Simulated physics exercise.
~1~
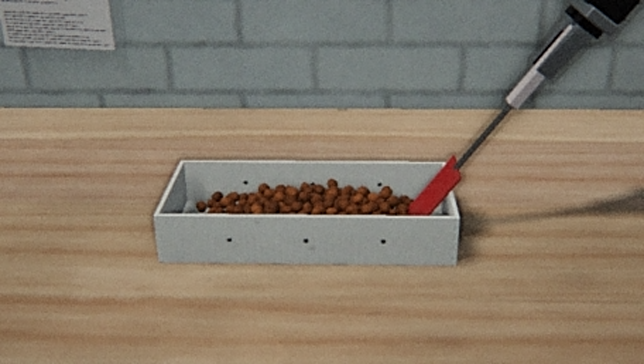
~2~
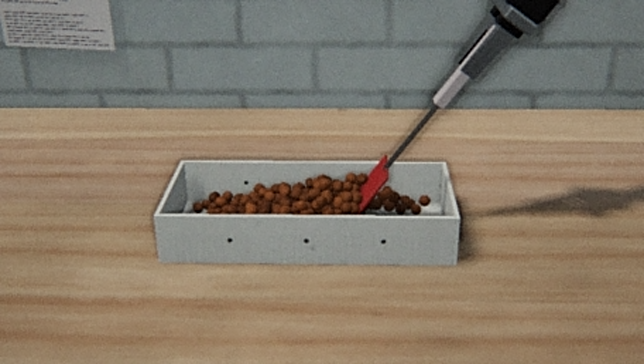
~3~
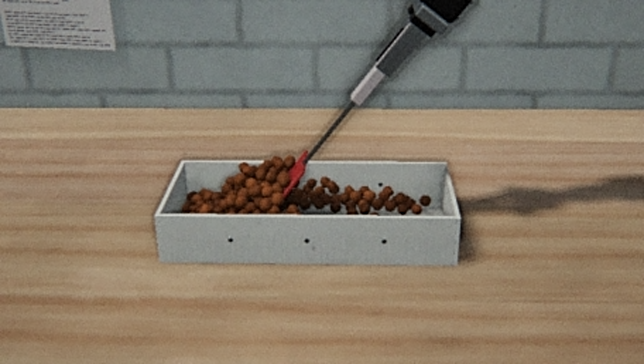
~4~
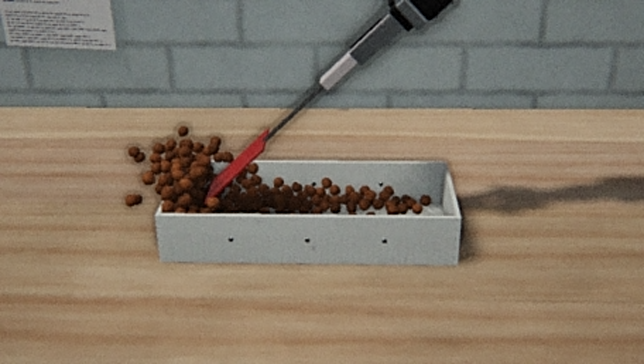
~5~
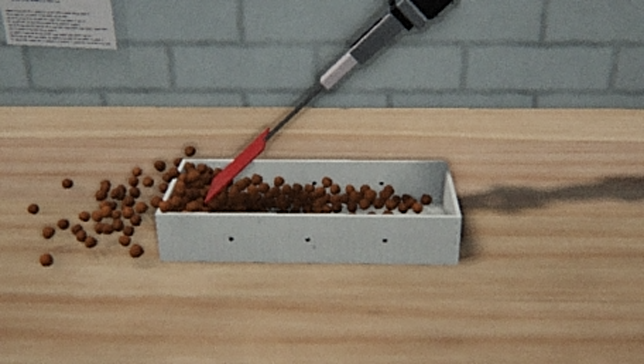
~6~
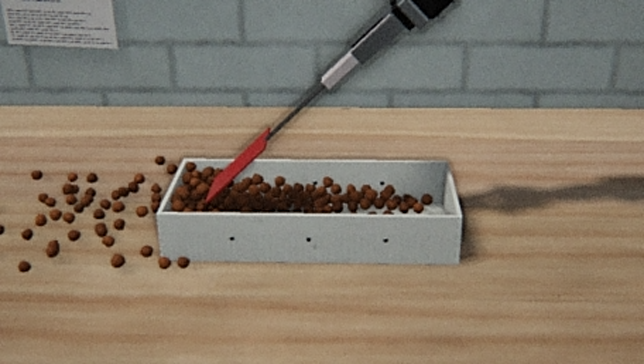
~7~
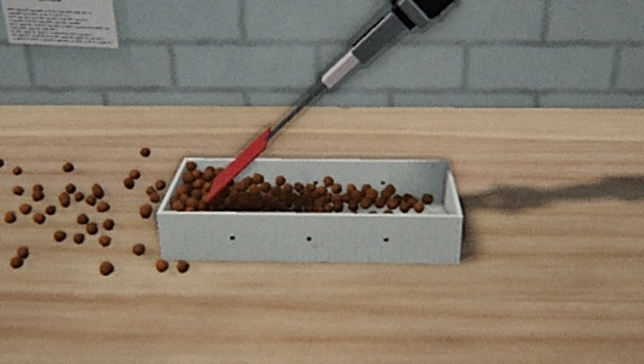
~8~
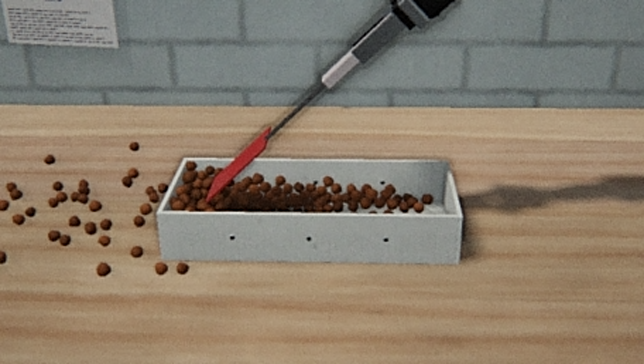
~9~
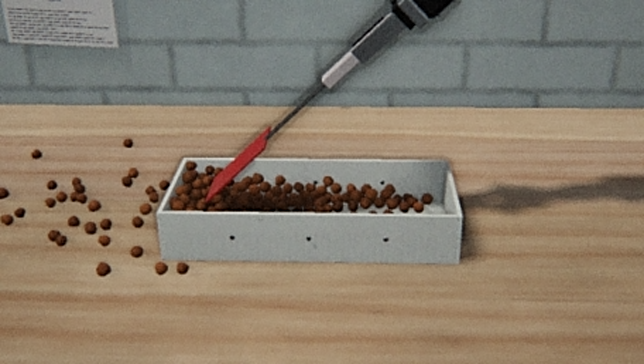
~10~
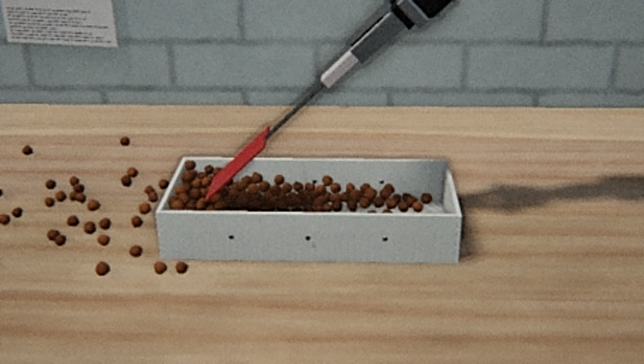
In this clip, a robot arm drags a red paddle leftward through small brown balls in a pale rectangular tray, heaping them at the left end until some spill over and scatter across the wooden table, while most stay inside beside the halted paddle.
